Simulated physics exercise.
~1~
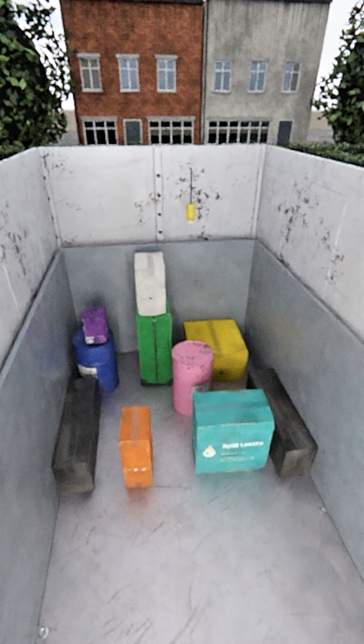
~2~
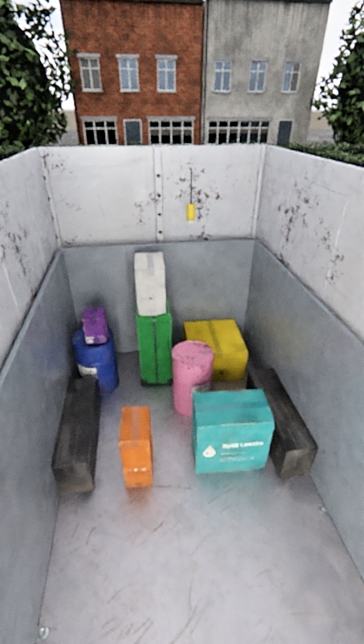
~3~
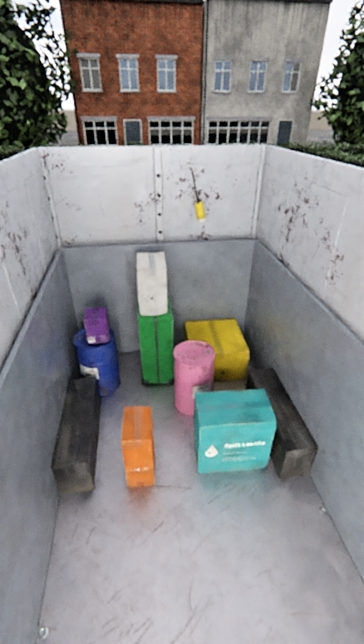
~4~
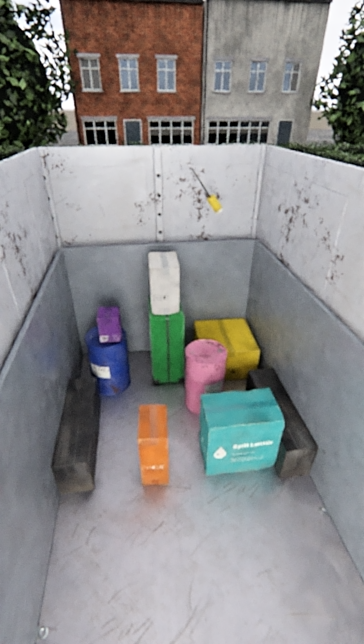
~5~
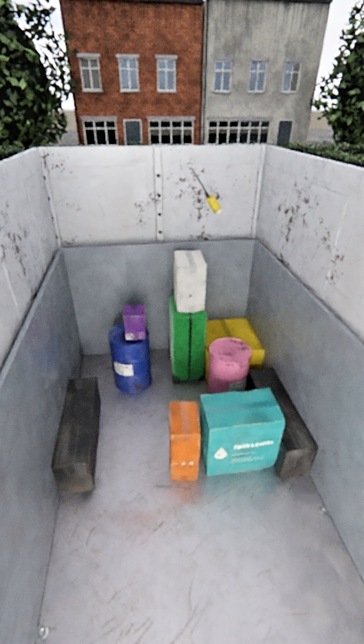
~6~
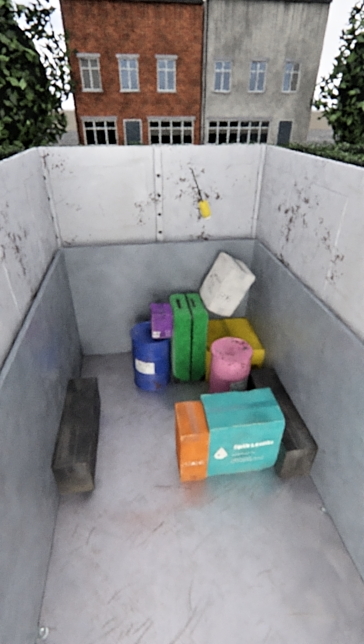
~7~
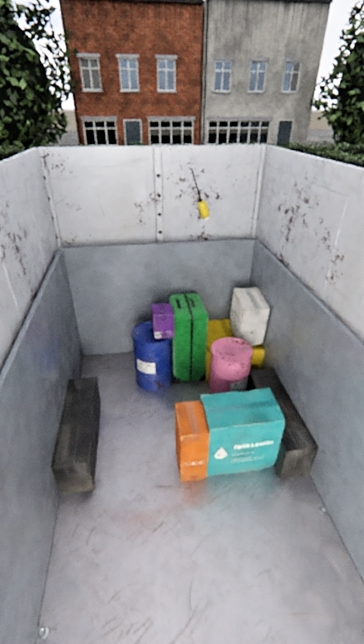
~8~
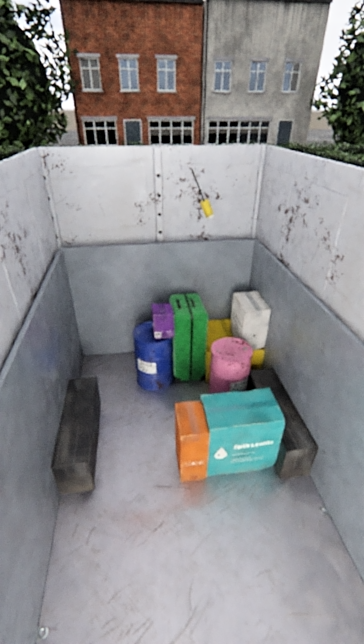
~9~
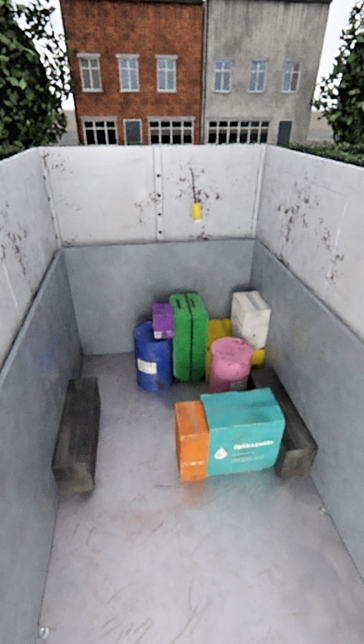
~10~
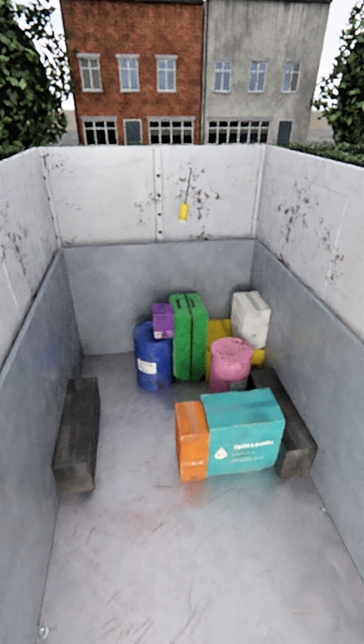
In a grey-walled load bay with houses beyond its far end, coloured boxes and drums stand between two dark wheel boxes, a white box atop a green case and a purple box on a blue drum. A yellow lamp hanging at the back swings right. The blue drum with its purple box, the green case, the orange box and the pink drum slide right, while the turquoise box stays put. The orange box stops against the turquoise one. The white box tips off the green case and drops to the right, landing upright by the yellow box. The lamp swings back, and the load rests still.
